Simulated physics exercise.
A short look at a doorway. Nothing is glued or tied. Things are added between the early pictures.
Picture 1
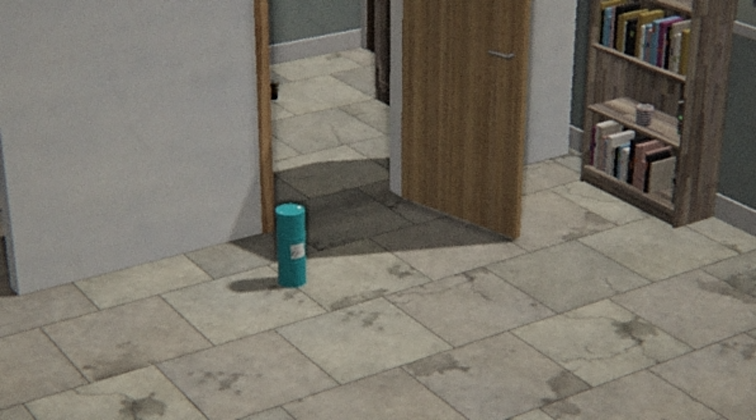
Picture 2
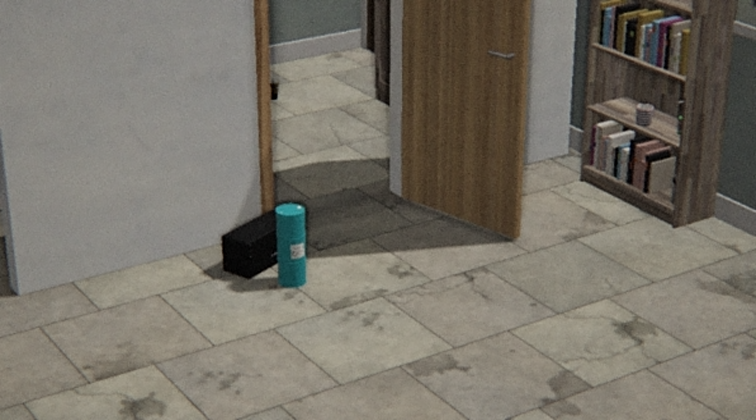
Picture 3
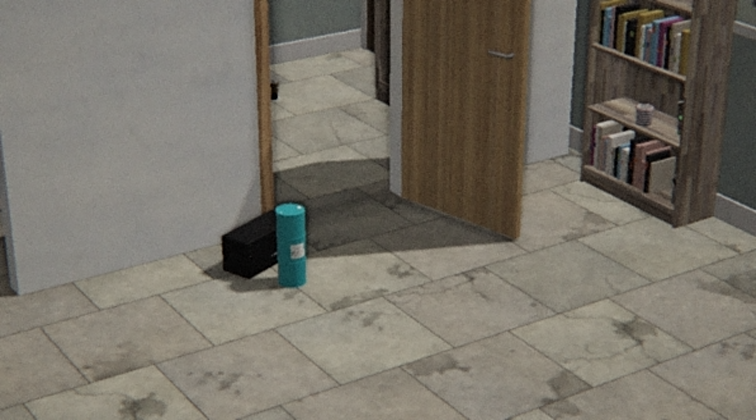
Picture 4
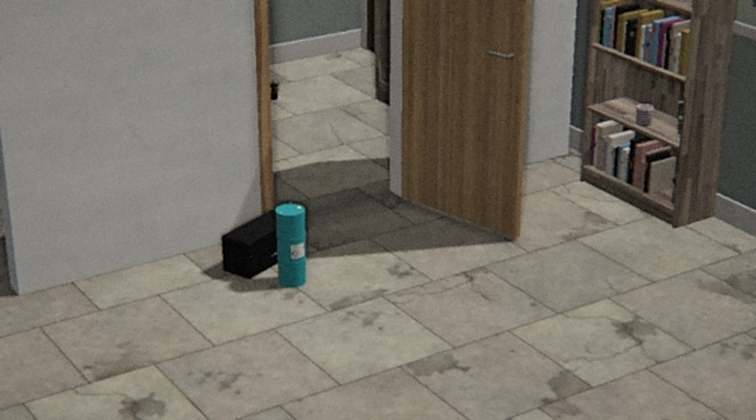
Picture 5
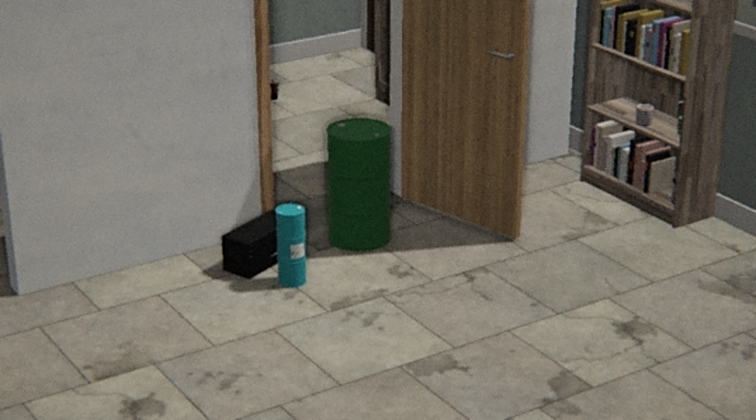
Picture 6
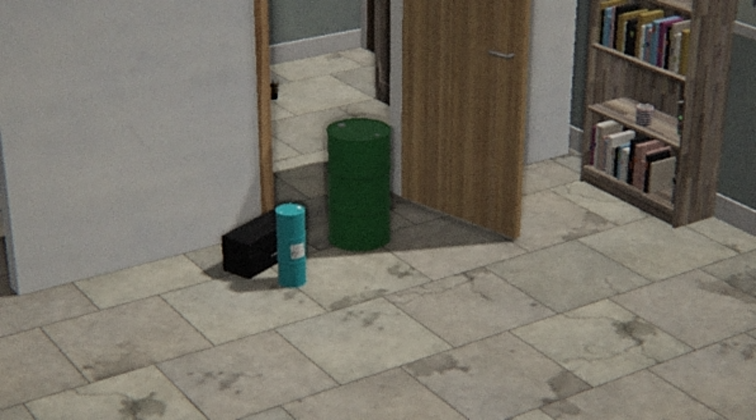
The clip opens on a wide-open wooden door beside a bookcase, with a turquoise canister standing alone on the tiled floor near the doorway. A black box appears just left of the canister, and later a green drum appears to its right, in front of the opening, while the door stays still.
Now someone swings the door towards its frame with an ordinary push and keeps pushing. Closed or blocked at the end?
The door is blocked.
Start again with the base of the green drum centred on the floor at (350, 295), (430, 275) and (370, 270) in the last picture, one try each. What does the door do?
First, it reaches the frame; second, it closes; third, it is blocked.
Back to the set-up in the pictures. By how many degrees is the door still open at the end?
Some 45° open.
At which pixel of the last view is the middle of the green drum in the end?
At about (349, 184).
Then, 0.80 s later than the last frame, door at 81°.
Then, 1.20 s later than the last frame, door at 58°.
When it is over, door at 46°; all 3 as before. End places, in pixels of the last picture, green drum near (349, 184).
